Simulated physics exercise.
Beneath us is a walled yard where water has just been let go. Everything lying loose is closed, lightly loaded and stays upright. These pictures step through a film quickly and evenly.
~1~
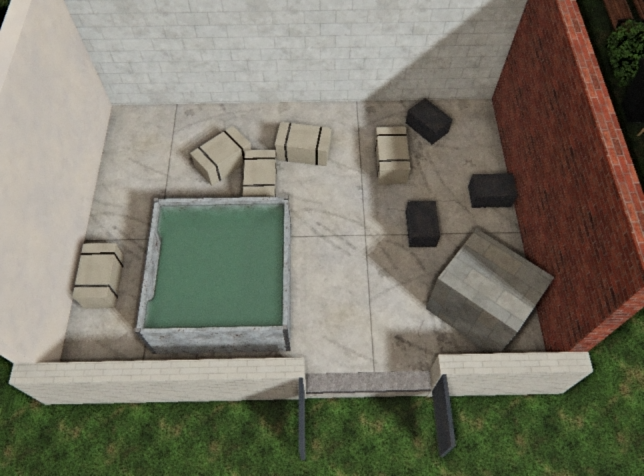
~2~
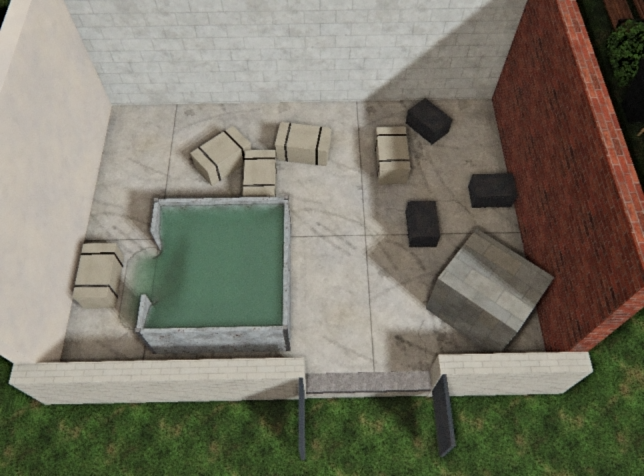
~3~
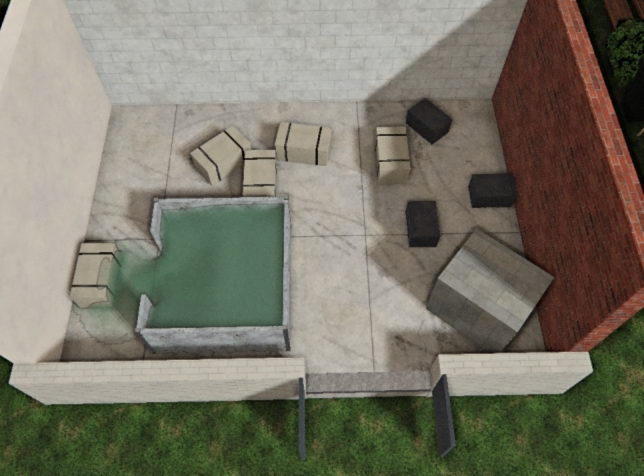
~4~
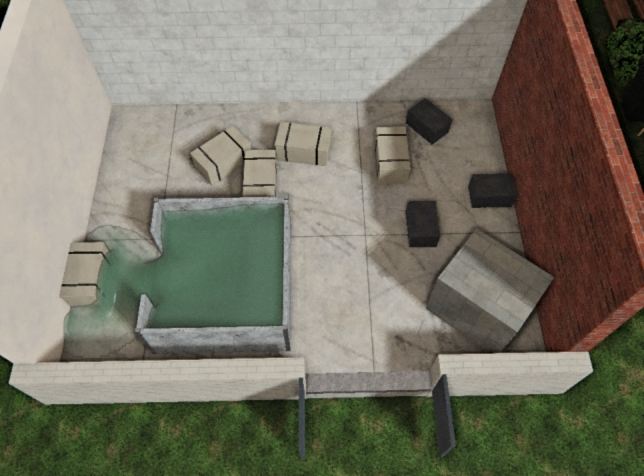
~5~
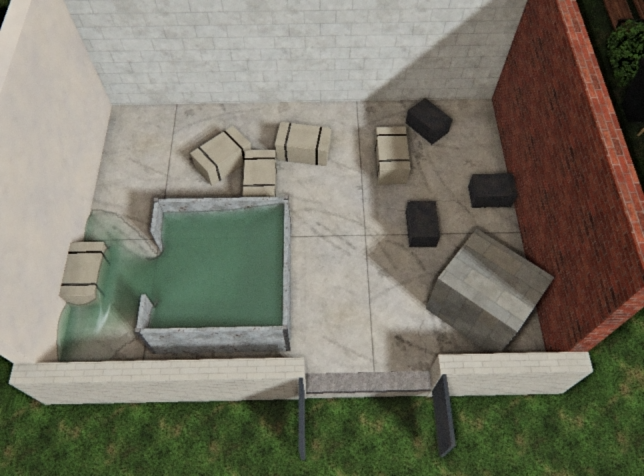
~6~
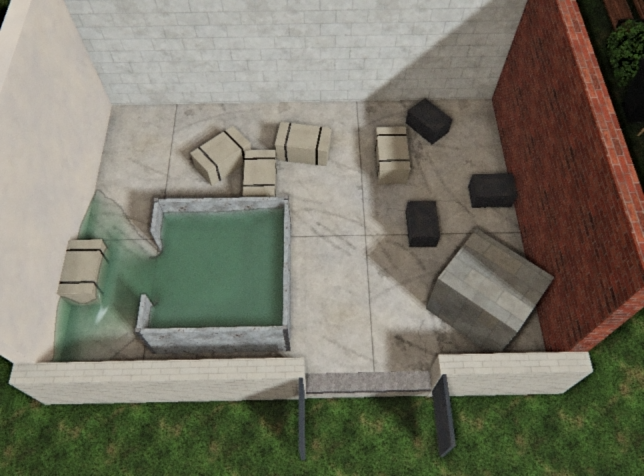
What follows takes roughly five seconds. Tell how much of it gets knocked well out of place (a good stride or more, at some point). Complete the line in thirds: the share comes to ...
The share comes to less than a third.
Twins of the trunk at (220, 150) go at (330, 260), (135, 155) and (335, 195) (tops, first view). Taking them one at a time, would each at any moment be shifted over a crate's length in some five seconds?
Okay, in order the twins go nowhere much, a long way, nowhere much.
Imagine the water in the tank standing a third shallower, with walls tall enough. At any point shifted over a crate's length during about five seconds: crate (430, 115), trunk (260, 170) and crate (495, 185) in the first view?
As asked: Fell short, fell short, fell short.
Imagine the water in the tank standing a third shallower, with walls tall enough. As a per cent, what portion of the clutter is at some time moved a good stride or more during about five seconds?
Share moved: 10 in a hundred.
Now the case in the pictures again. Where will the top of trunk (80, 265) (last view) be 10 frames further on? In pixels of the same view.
It should be near (124, 171).
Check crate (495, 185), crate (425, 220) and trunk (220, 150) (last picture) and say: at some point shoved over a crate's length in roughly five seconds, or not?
The first is not so far, the second not so far, and the third not so far.
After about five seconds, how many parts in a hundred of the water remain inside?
I'd estimate some 98 percent of the water stays.
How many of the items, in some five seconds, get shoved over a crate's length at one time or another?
1.
A moment on, 0 of 8 are well off their spots; 1 afloat.
Next, 1 of 8 are well off their spots; 0 afloat.
Later, 1 of 8 are well off their spots; 1 afloat.
In the end, 1 of 8 are well off their spots, and 1 have been at some point; 0 afloat.
